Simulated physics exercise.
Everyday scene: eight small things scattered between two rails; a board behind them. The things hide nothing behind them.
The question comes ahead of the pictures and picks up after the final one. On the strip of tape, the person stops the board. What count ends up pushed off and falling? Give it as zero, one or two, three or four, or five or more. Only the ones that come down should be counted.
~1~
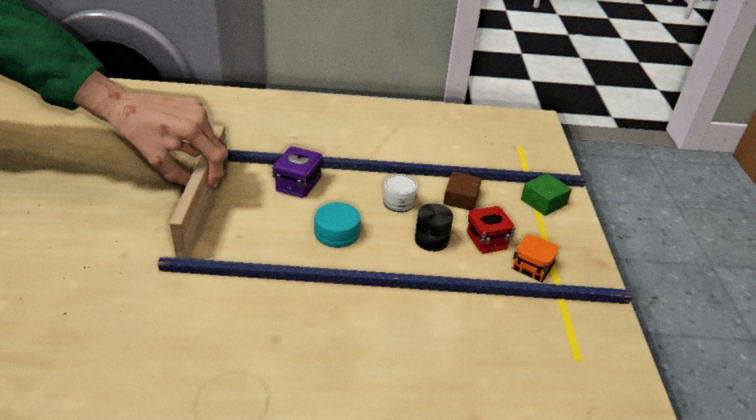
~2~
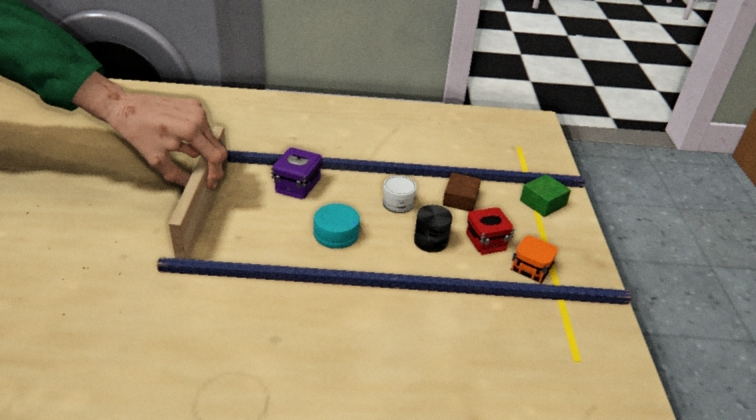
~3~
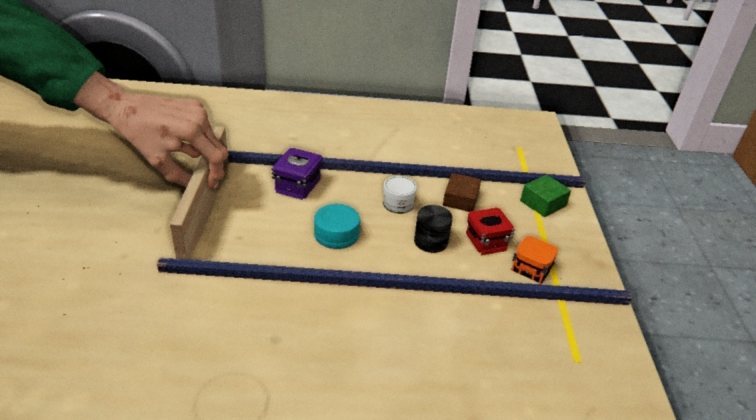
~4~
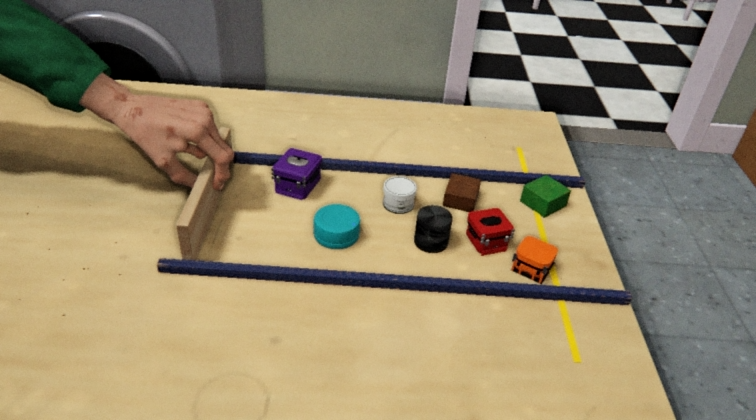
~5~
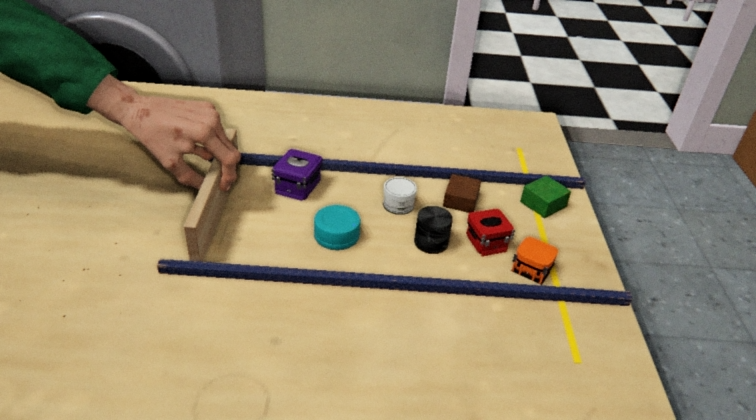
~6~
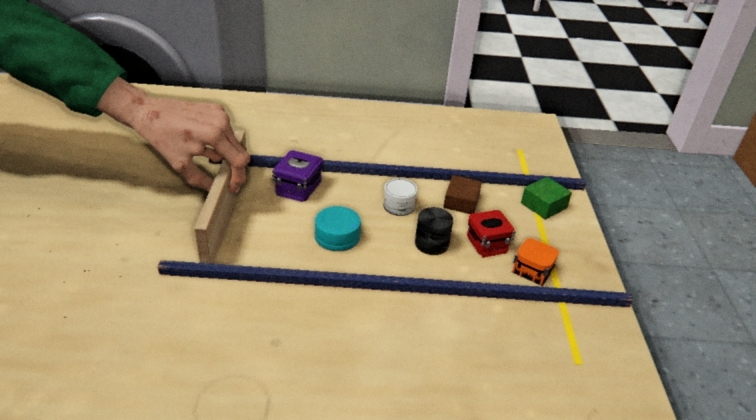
I expect that one or two will fail to stay on the table.
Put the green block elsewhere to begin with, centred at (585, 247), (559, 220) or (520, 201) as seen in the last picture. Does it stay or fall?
One after another: It is gone, then is gone, then is gone.
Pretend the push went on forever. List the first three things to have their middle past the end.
Green block, black lid, brown block.
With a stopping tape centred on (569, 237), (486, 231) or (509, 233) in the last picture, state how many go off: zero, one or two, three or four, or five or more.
So, one after another, I'd give either three or four; none at all; none.
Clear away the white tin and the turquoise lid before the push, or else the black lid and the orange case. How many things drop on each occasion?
Try 1: 1; try 2: 1.
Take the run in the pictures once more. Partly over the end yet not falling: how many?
That comes to 3 of them.
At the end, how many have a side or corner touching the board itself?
The figure is 4.
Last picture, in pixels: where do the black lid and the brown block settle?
Black lid at about (616, 250), brown block at about (588, 205).
Soon after, none off yet; green block at rest near (546, 198); orange case at rest near (535, 262); red case at rest near (489, 233).
After that, none off yet; green block at rest near (546, 198); orange case at rest near (535, 262); red case displaced about its own width near (511, 233).
And then, none off yet; green block displaced about its own width near (581, 202); orange case displaced about its own width near (560, 273); red case displaced well along near (560, 223).
In the end, the number that fall off is one or two; gone, green block.
